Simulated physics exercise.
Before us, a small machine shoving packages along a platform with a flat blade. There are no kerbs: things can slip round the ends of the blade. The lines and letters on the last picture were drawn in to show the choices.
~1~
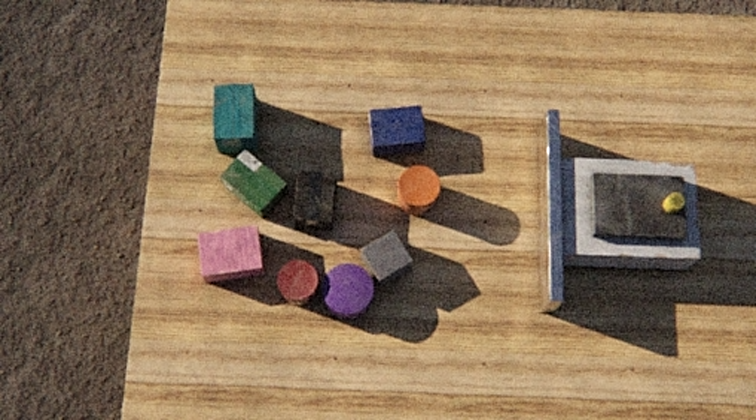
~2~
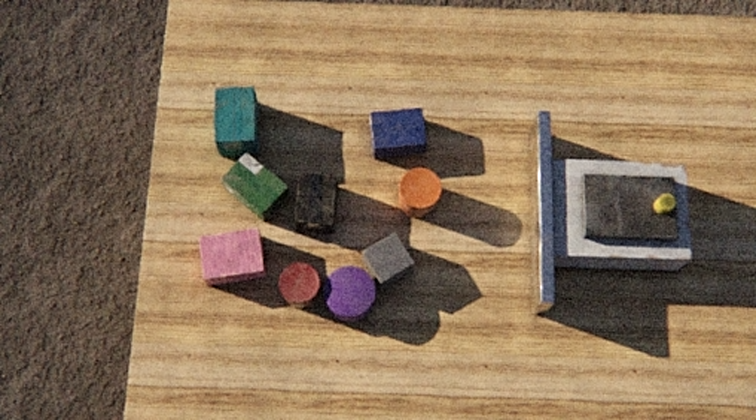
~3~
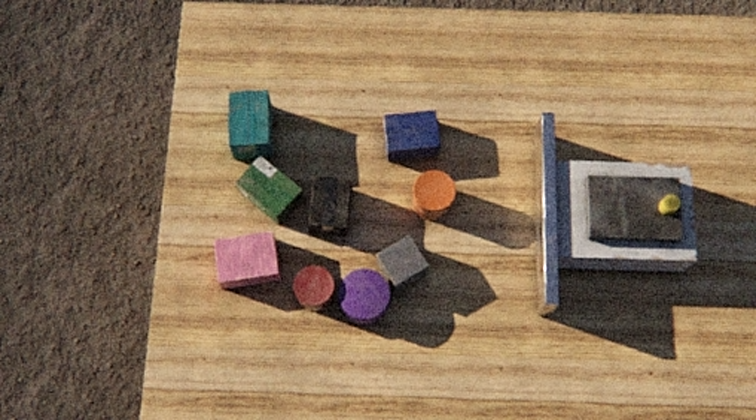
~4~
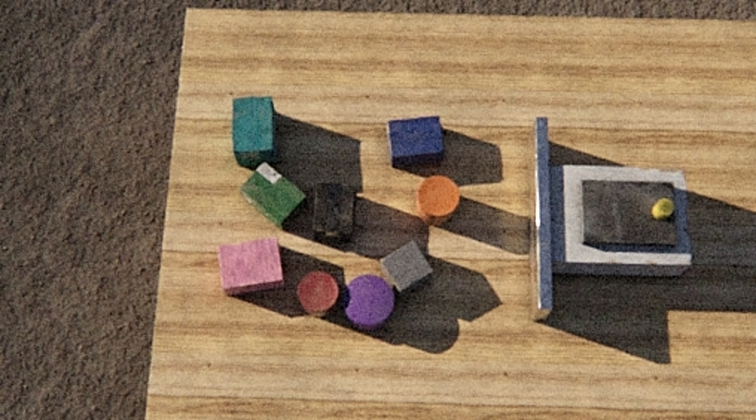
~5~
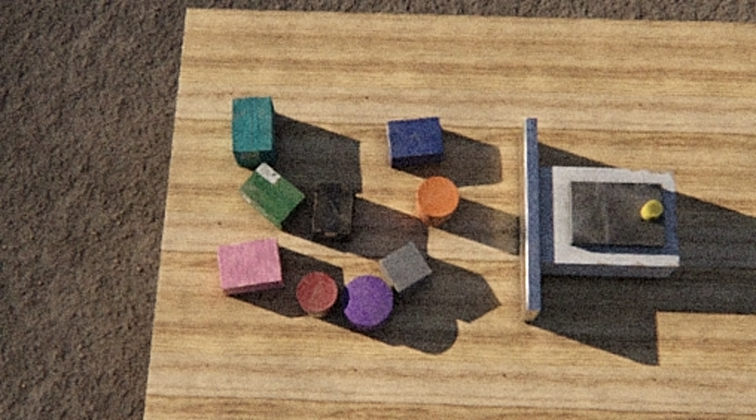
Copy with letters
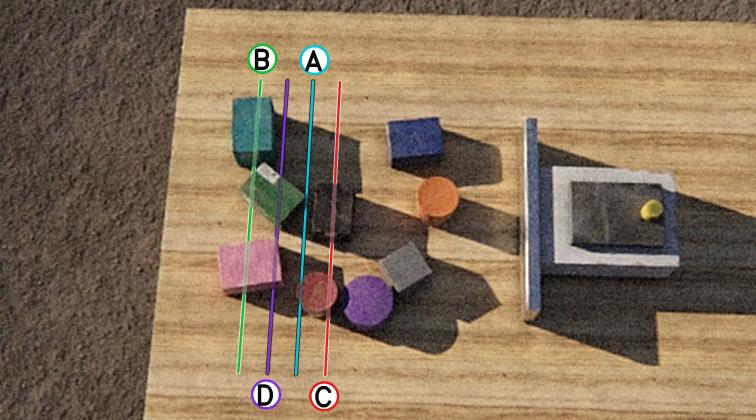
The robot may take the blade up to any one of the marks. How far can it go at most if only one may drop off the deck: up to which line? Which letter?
At B, and not beyond.
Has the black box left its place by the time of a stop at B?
Yes.
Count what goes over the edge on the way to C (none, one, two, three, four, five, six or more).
The count is none.
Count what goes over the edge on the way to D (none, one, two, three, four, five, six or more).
In all, none.
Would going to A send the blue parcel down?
By then, no.
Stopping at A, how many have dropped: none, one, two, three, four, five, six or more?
In all, none.
On the marked copy, A at (305, 221); B at (250, 219); C at (333, 222); D at (278, 220).
With B. Early on, robot (506, 210); blue parcel (397, 140); grey crate (394, 268).
Further on, robot (404, 207); green parcel (232, 204); pink crate (240, 262).
At the end, robot (324, 205); turquoise box (180, 130); green parcel (178, 198); none fallen.
As for the rest, A is within the limit but short; C is within the limit but short; D is within the limit but short.
